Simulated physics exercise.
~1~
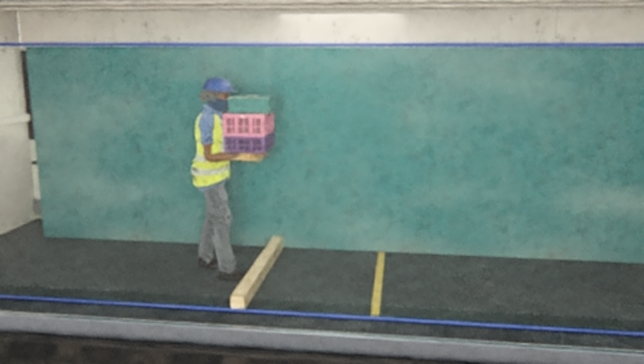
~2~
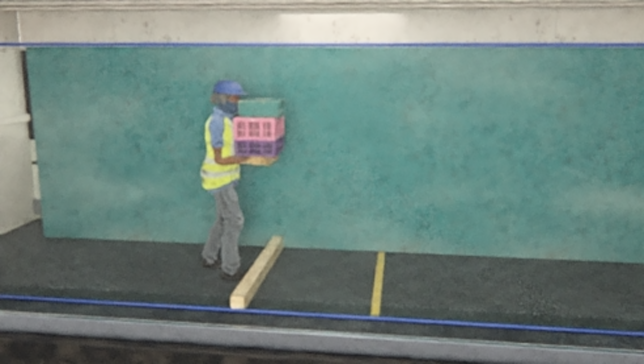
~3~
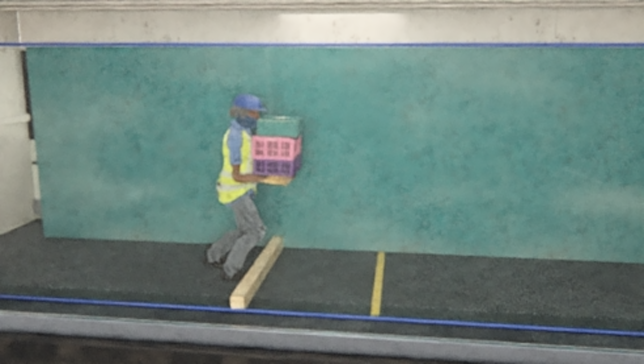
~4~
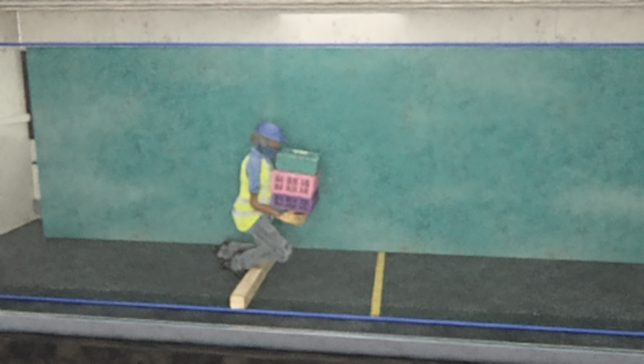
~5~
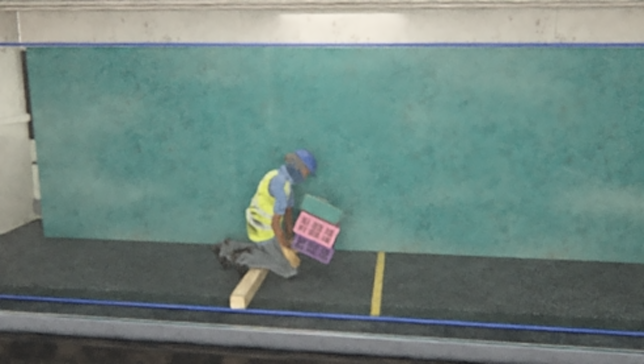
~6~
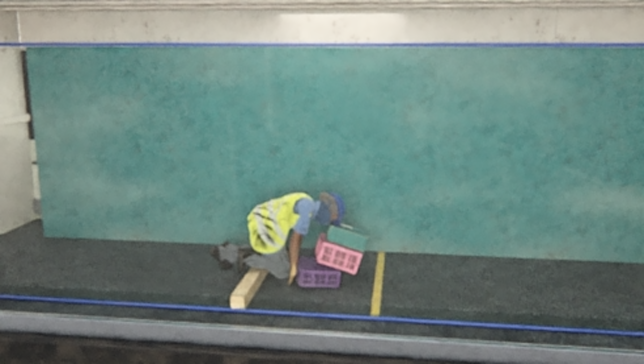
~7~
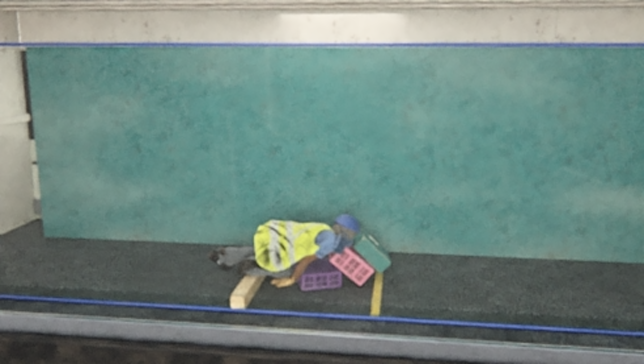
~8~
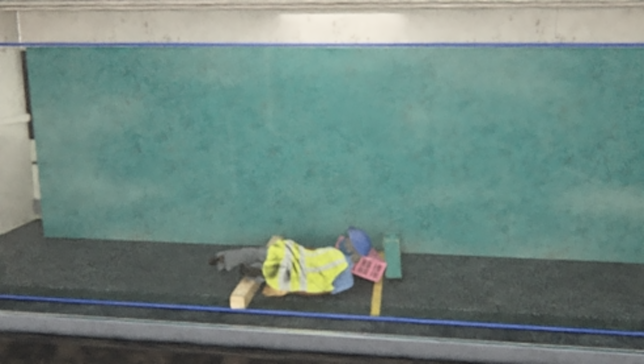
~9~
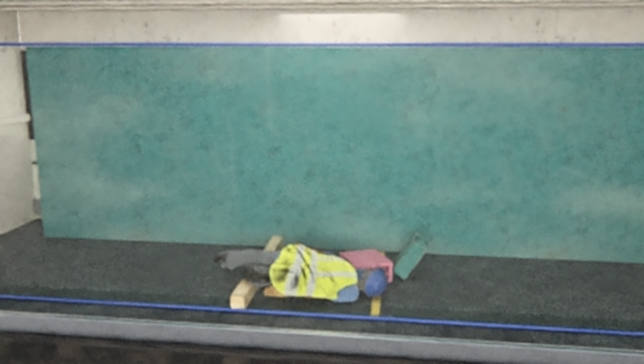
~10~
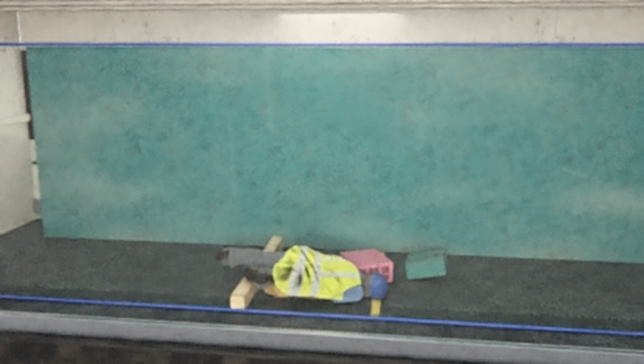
A courier carrying stacked boxes falls over a beam, sending the teal carton past the yellow line.
